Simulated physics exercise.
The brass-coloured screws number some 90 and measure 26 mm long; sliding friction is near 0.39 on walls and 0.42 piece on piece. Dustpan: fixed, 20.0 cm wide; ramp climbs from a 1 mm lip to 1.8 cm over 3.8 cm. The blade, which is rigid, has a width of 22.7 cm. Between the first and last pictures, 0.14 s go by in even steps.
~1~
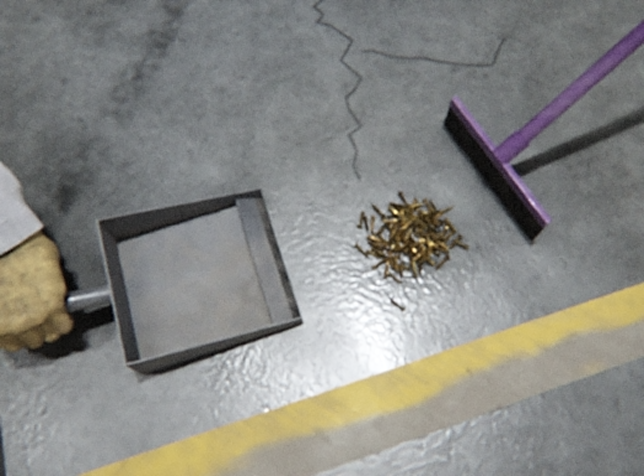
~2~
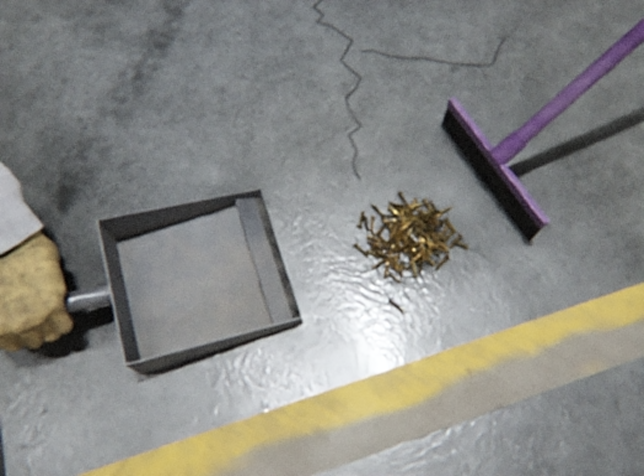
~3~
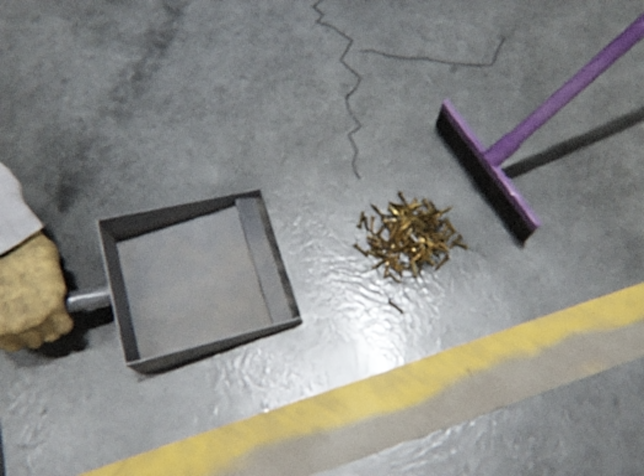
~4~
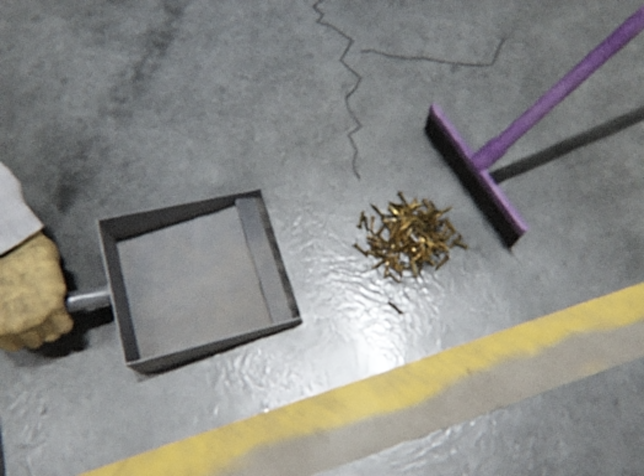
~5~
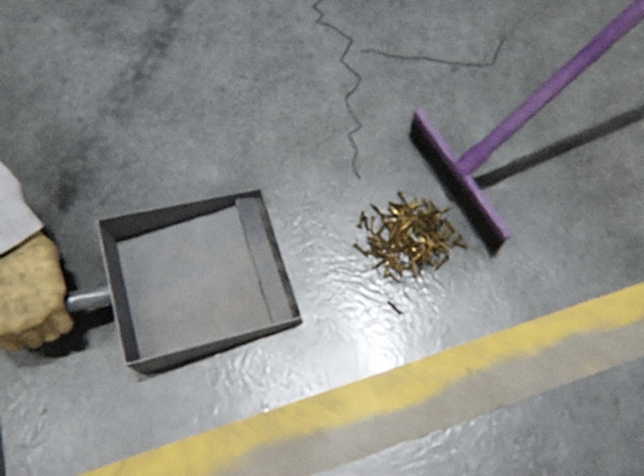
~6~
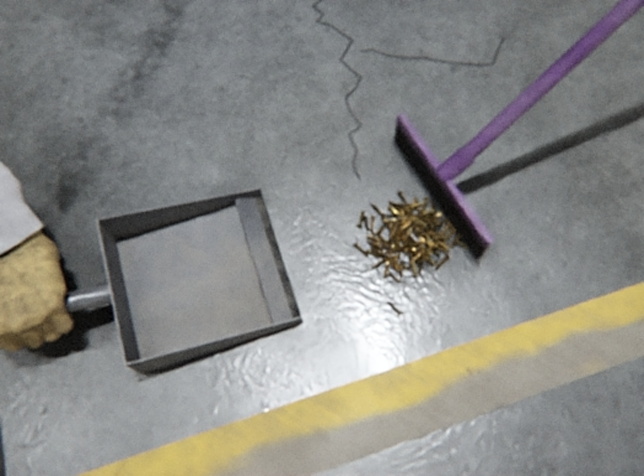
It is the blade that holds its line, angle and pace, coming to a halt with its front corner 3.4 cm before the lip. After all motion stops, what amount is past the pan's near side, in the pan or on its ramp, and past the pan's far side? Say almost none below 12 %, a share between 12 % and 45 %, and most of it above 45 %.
Past the pan's near side: A sizeable minority, in the pan or on its ramp: A sizeable minority, past the pan's far side: A small minority.
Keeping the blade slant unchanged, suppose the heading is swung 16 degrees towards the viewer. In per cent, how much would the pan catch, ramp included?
About 15 percent would end up there.
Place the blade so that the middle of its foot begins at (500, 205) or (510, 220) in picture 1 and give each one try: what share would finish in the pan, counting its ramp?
The two tries give about 25 % and about 30 %.
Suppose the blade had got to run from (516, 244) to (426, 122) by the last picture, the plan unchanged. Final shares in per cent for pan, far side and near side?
The pan gets 5, the far side 0 and the near side 35.
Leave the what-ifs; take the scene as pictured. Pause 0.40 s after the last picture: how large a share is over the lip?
Some 30 per cent by that point.
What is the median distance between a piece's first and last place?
Near 18 cm.
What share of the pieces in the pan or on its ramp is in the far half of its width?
About 10 percent of it.
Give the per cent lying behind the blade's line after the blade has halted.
Something like 5 per cent, roughly.
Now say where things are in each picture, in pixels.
The first picture shows blade from (545, 223) to (454, 104), moved 0.0 cm, 0 of the pieces shifted so far; middle of the pieces at (408, 235); pan at (192, 284).
The second picture shows blade from (542, 224) to (451, 104), moved 0.4 cm, 0 of the pieces shifted so far; middle of the pieces at (408, 235).
The third picture shows blade from (535, 226) to (445, 107), moved 1.5 cm, 0 of the pieces shifted so far; middle of the pieces at (408, 235).
The fourth picture shows blade from (522, 231) to (433, 110), moved 3.4 cm, 1 of the pieces shifted so far; middle of the pieces at (408, 234).
The fifth picture shows blade from (505, 236) to (417, 115), moved 5.9 cm, 1 of the pieces shifted so far; middle of the pieces at (408, 234).
The sixth picture shows blade from (488, 242) to (401, 120), moved 8.5 cm, 2 of the pieces shifted so far; middle of the pieces at (408, 234); pan at (192, 283).
Then, 0.11 s after the last picture, middle of the blade 14 cm from the lip; 0 % over the lip, far side 0 %, near side 5 %.
Then, 0.19 s after the last picture, middle of the blade 7 cm from the lip; 0 % over the lip, far side 0 %, near side 10 %.
Then, 0.40 s after the last picture, middle of the blade 6 cm from the lip; 30 % over the lip, far side 0 %, near side 20 %.
In the end, near side 20 %, pan 25 %, far side 0 %, in front of the lip or behind the blade 55 %.
